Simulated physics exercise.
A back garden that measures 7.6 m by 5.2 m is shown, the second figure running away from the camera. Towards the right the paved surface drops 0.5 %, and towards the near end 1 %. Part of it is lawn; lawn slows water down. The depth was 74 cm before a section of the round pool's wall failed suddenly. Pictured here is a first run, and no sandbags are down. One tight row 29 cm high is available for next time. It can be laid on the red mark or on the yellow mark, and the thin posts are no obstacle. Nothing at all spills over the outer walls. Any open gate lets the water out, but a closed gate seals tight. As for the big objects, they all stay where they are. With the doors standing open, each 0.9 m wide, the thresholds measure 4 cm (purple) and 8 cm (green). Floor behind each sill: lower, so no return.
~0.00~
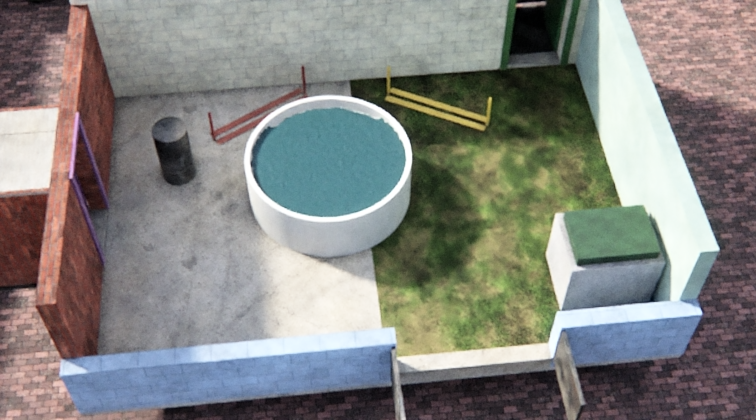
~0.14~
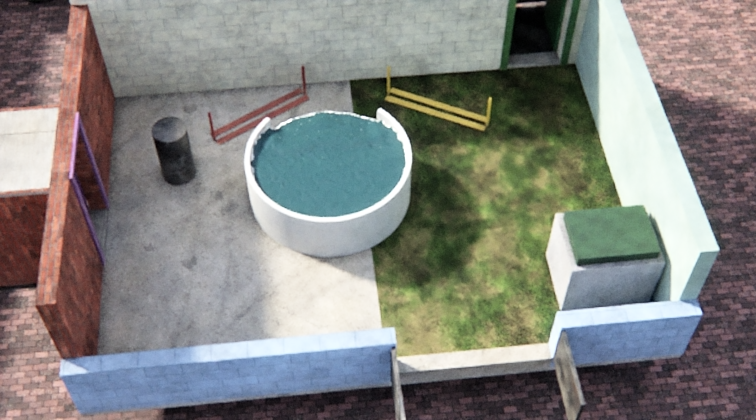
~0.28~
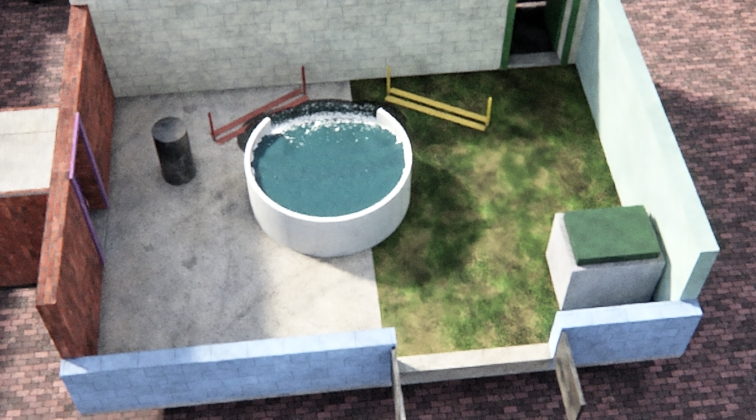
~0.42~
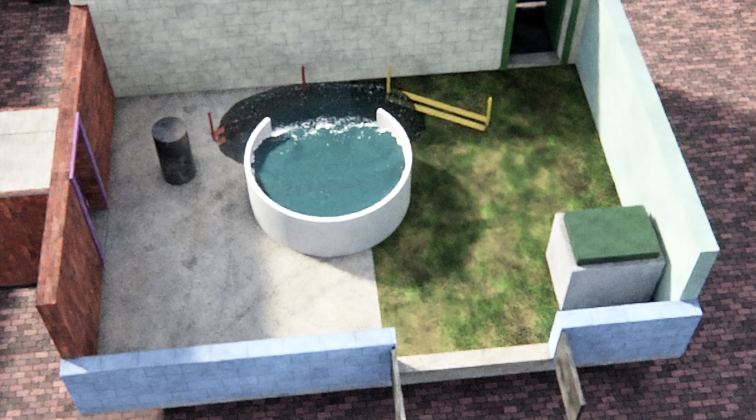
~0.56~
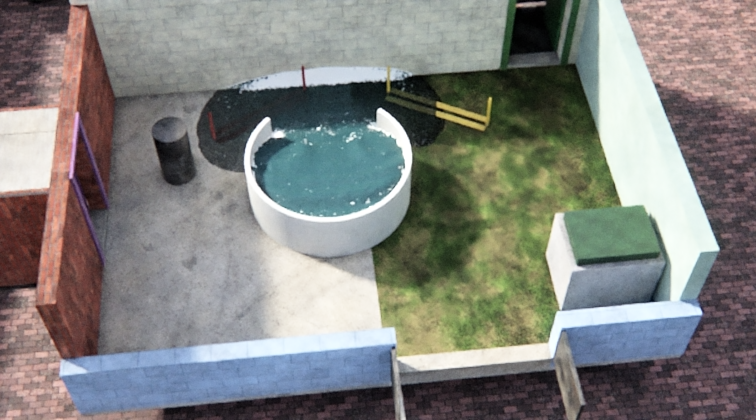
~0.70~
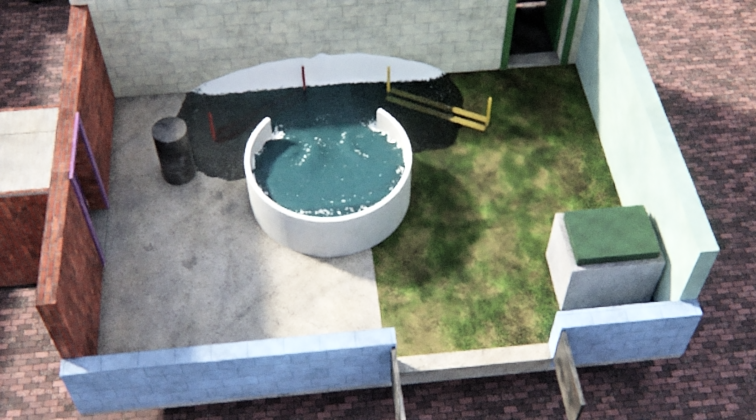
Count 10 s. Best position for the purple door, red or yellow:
Red mark.
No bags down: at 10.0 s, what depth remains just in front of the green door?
Depth reading: Near 6.0 cm.
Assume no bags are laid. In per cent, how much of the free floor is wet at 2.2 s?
Some 35 per cent of it.
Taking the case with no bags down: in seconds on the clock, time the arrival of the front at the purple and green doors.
Purple 2.2 s, green 1.3 s.
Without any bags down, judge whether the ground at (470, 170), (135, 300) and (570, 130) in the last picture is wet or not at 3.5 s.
Point 1: Submerged; point 2: Submerged; point 3: Submerged.
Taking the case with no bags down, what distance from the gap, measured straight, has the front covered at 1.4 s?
Distance, straight: Near 3.8 m.
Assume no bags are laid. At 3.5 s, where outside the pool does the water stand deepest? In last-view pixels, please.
Near (113, 137).
After 1.4 s water covers 20 % of the floor and is deepest (51 cm) near (318, 97) in the run without bags; in at the purple door, 0 L with no bags, 0 L with the row on red, 0 L on yellow.
After 2.2 s water covers 35 % of the floor and is deepest (39 cm) near (127, 103) in the run without bags; in at the purple door, 0 L with no bags, 0 L with the row on red, 0 L on yellow.
After 3.5 s water covers 65 % of the floor and is deepest (25 cm) near (113, 137) in the run without bags; in at the purple door, 5 L with no bags, 0 L with the row on red, 7 L on yellow.
After 6.0 s water covers 95 % of the floor and is deepest (16 cm) near (619, 236) in the run without bags; in at the purple door, 22 L with no bags, 1 L with the row on red, 25 L on yellow.
After 10.0 s water covers 100 % of the floor and is deepest (12 cm) near (372, 359) in the run without bags; in at the purple door, 27 L with no bags, 1 L with the row on red, 30 L on yellow.
